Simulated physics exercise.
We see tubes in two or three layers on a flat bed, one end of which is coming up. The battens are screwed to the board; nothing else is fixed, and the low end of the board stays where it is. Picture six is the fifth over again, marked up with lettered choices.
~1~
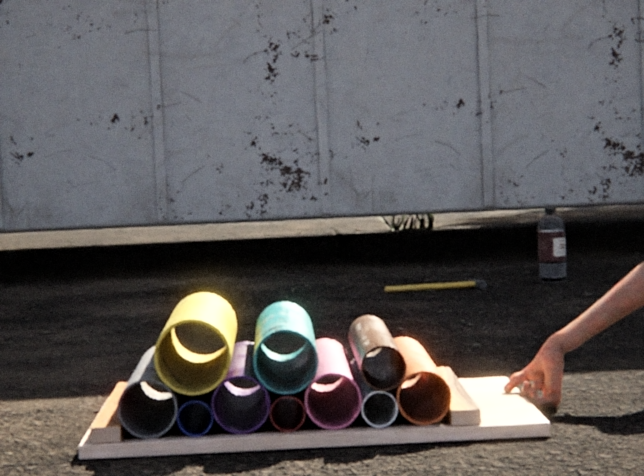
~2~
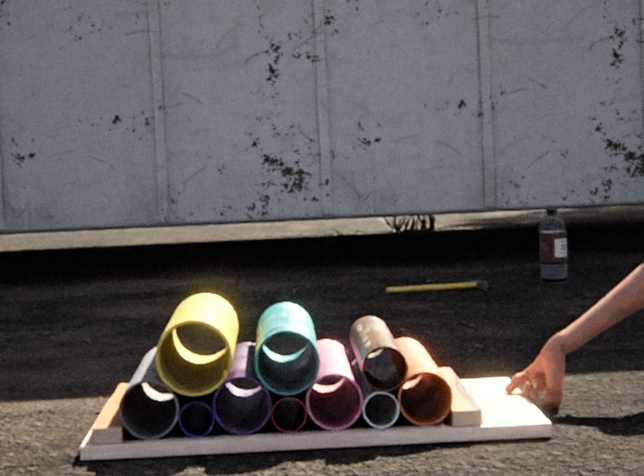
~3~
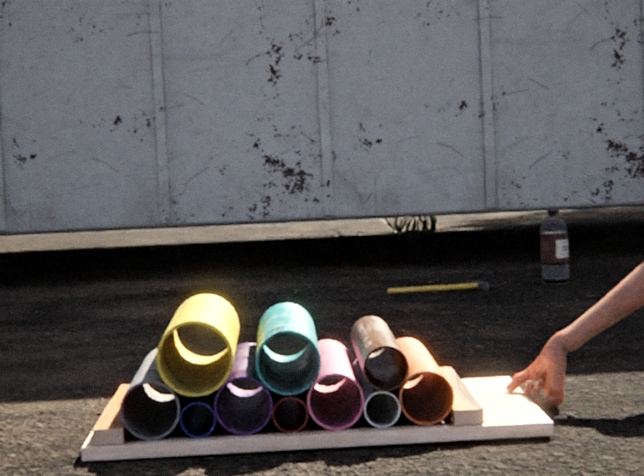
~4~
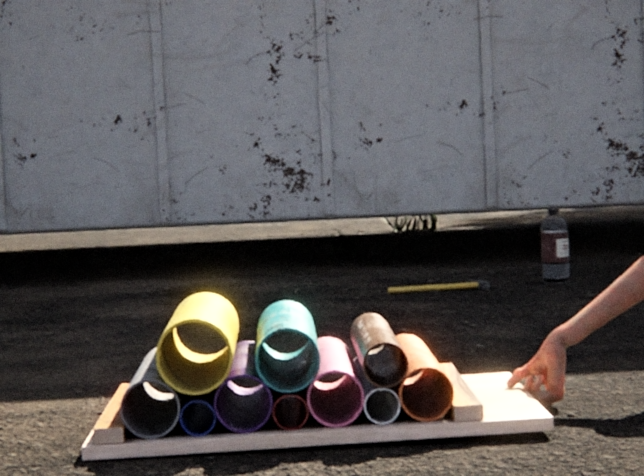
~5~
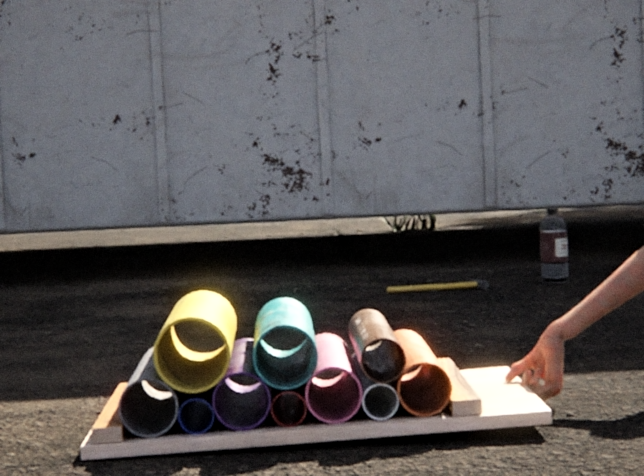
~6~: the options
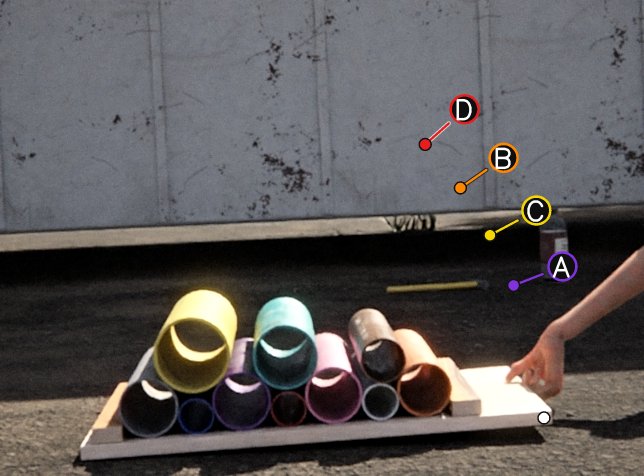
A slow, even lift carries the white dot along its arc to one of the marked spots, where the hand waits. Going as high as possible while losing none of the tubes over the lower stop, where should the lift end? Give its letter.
Raise it to D.
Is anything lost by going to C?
No, at C.
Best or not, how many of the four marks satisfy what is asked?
The number is four.
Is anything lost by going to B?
No.
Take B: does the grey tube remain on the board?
Yes, with B.
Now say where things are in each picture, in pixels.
Purple tube (241, 405); red tube (288, 414); pink tube (333, 401), in the first picture.
Pink tube (334, 401); white tube (381, 410), in the second picture.
Board (314, 408); white tube (382, 409); orange tube (426, 398); grey tube (150, 410), in the third picture.
Board (315, 405); grey tube (150, 409); blue tube (198, 418), in the fourth picture.
Board (313, 402); grey tube (149, 408); blue tube (196, 416), in the fifth picture.
On the marked copy, A at (513, 285); B at (460, 188); C at (490, 235); D at (425, 144); the white dot at (544, 418).
Following D. Soon after the start, board at 21°.
Later, board at 39°.
In the end, board at 39°, none over the low batten.
As for the rest, A none over the low batten; B none over the low batten; C none over the low batten.
